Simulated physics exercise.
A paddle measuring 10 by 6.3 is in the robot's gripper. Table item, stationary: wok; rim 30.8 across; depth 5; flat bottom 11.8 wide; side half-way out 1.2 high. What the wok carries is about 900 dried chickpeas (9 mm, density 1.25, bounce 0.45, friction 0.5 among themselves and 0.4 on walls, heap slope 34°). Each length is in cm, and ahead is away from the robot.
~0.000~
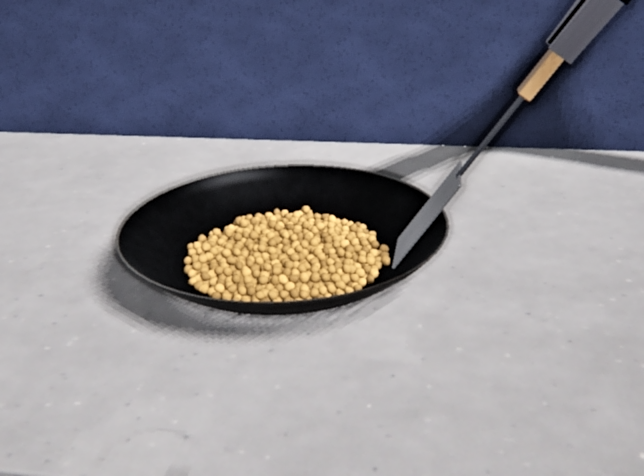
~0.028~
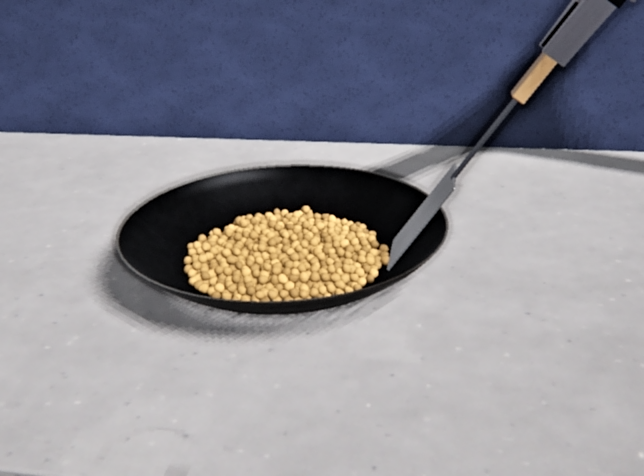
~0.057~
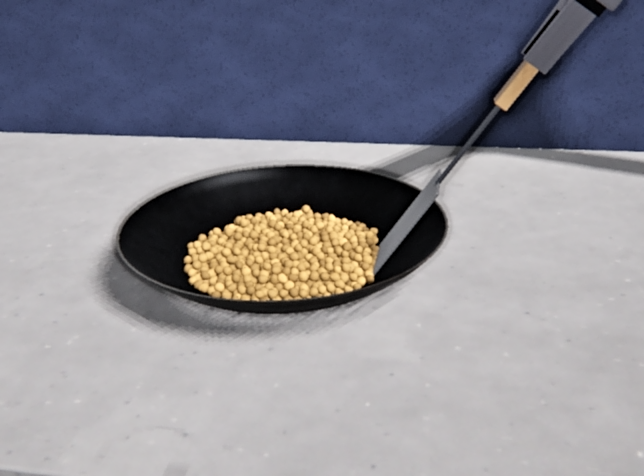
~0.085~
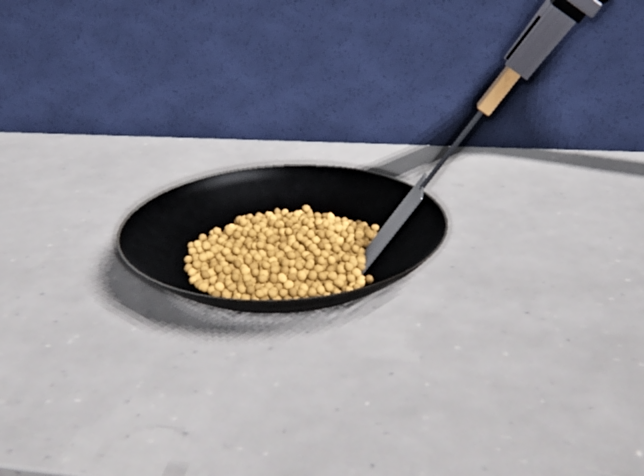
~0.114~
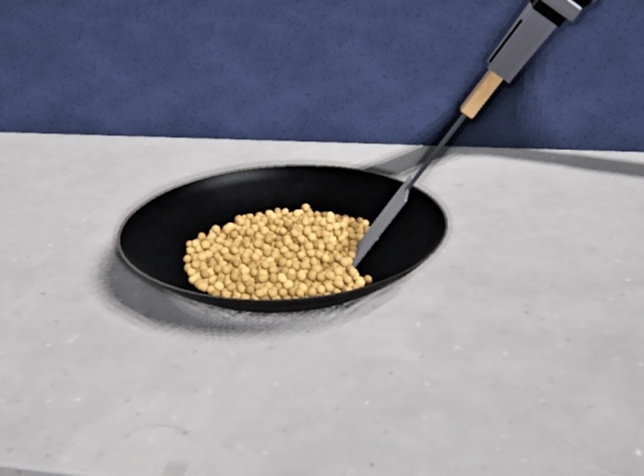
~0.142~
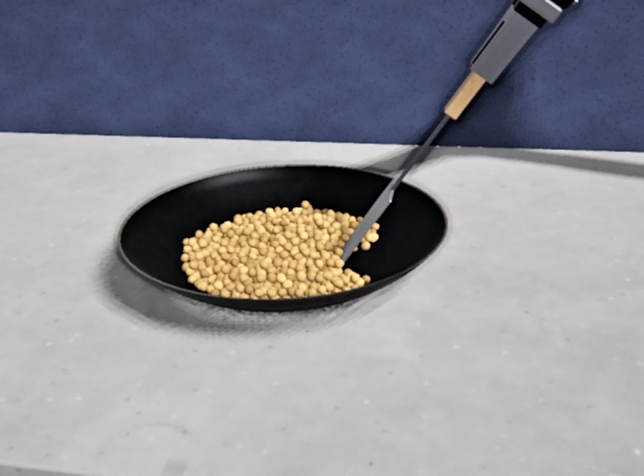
A grey paddle with a wooden section, held by a robot gripper at the upper right, slides steadily leftward into the right side of a heap of tan chickpeas, nudging a few aside. The heap sits in a wide black wok on a pale grey surface before a dark blue wall. Seen from slightly above, the view stays still, and the wok does not move.
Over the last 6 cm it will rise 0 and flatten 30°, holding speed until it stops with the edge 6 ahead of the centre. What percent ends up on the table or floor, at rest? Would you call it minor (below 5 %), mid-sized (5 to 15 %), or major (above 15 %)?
I would call it minor.
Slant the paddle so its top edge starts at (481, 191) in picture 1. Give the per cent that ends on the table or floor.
Roughly 0%.
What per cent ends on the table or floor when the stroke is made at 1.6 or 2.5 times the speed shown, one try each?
About 0 and 0 per cent.
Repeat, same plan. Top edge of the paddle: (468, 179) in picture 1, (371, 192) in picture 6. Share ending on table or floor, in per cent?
Close to 0 in a hundred.
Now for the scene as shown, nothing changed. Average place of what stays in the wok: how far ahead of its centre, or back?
I'd say it's roughly 4.0 cm toward the front.
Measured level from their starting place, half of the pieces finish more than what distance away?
Level distance of roughly 4 cm.
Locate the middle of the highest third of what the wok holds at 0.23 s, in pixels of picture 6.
Roughly at (252, 241).
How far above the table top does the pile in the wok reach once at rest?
Close to 5.0 centimetres high.
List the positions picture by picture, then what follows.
Paddle top edge at (461, 173), sloping 56°; upper third of the load around (290, 247), from x 190 to 385, top at y 210; 900 in the wok, in the first frame.
Paddle top edge at (455, 175), sloping 56°; upper third of the load around (290, 247), from x 190 to 385, top at y 210, in the second frame.
Paddle top edge at (439, 181), sloping 56°; upper third of the load around (292, 246), from x 190 to 375, top at y 210, in the third frame.
Paddle top edge at (424, 185), sloping 56°; upper third of the load around (291, 244), from x 190 to 375, top at y 210, in the fourth frame.
Paddle top edge at (409, 187), sloping 56°; upper third of the load around (287, 243), from x 190 to 375, top at y 210, in the fifth frame.
Paddle top edge at (394, 188), sloping 56°; upper third of the load around (281, 243), from x 185 to 375, top at y 205; 900 in the wok, in the sixth frame.
By 0.23 s, sloping 56°, highest piece 4 above the table; 900 in the wok.
By 0.31 s, sloping 41°, highest piece 4 above the table; 900 in the wok.
By 0.55 s, sloping 26°, highest piece 5 above the table; 900 in the wok.
By 1.60 s, sloping 26°, highest piece 5 above the table; 900 in the wok.
Final count, 900 in the wok. That is 0 % on the table or floor.
